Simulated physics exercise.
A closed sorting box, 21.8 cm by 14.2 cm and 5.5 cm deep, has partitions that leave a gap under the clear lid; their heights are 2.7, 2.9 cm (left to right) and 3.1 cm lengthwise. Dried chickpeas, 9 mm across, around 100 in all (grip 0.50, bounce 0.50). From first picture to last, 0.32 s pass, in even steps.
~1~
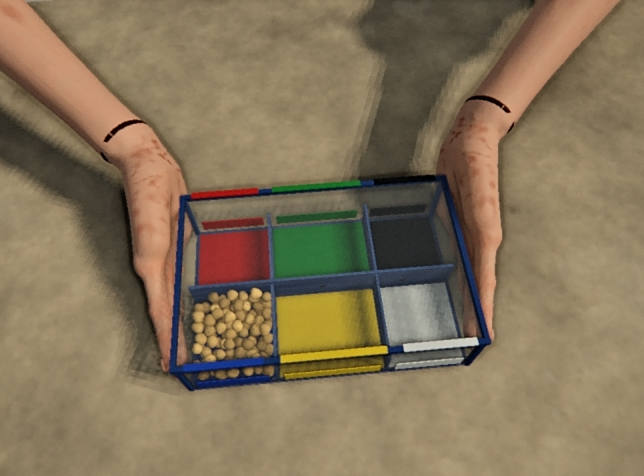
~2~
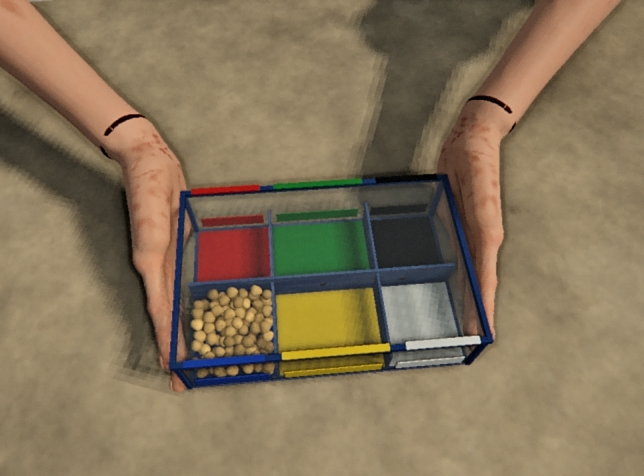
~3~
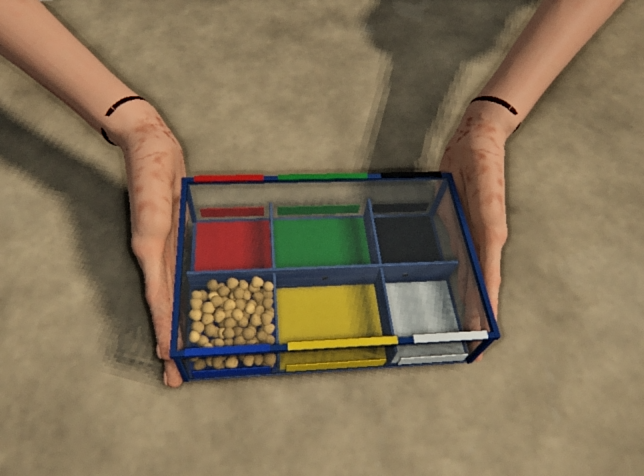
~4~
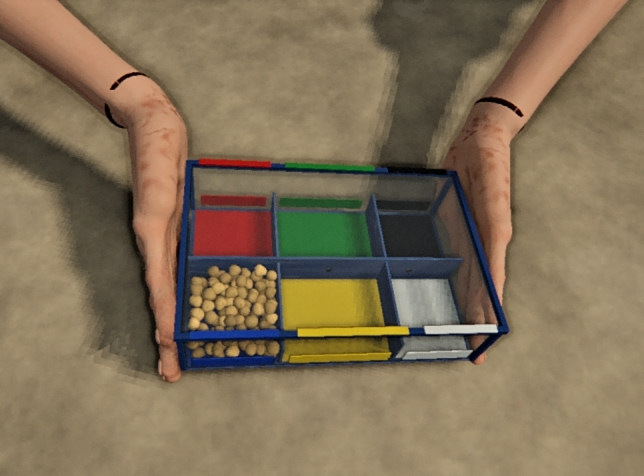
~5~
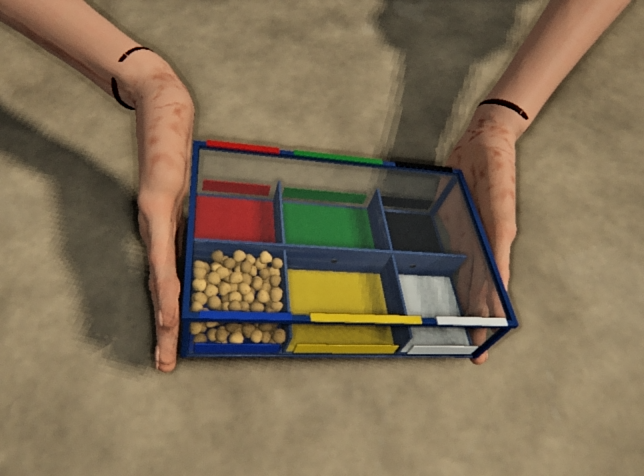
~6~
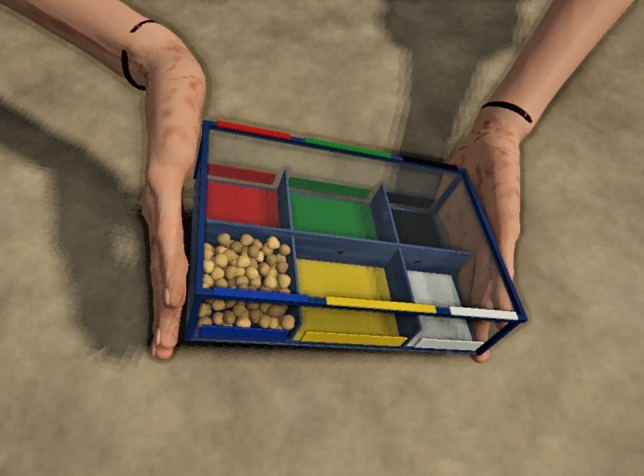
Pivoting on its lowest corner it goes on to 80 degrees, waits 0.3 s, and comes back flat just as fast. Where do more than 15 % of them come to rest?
Red under, blue over, green under, yellow under, white under, black over.
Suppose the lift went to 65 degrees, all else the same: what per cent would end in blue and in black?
In that case blue 75, black 5.
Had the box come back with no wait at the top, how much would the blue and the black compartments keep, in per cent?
Then: Blue 45, black 30.
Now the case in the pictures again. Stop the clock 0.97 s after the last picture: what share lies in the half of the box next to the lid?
Roughly 30 per cent.
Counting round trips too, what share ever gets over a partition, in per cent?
Roughly 50 per cent.
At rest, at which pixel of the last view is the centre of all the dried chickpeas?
Near (353, 293).
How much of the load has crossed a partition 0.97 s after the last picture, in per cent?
Roughly 40 per cent.
Then, 0.97 s after the last picture, tilt 80 degrees; blue 60 %, green 5 %, yellow 5 %, white 5 %, black 25 %.
Then, 1.62 s after the last picture, tilt 39 degrees; blue 50 %, yellow 5 %, black 45 %.
Then, 2.31 s after the last picture, tilt 0 degrees; blue 50 %, yellow 5 %, black 45 %.
In the end, red 0 %, blue 50 %, green 0 %, yellow 5 %, white 0 %, black 45 %.
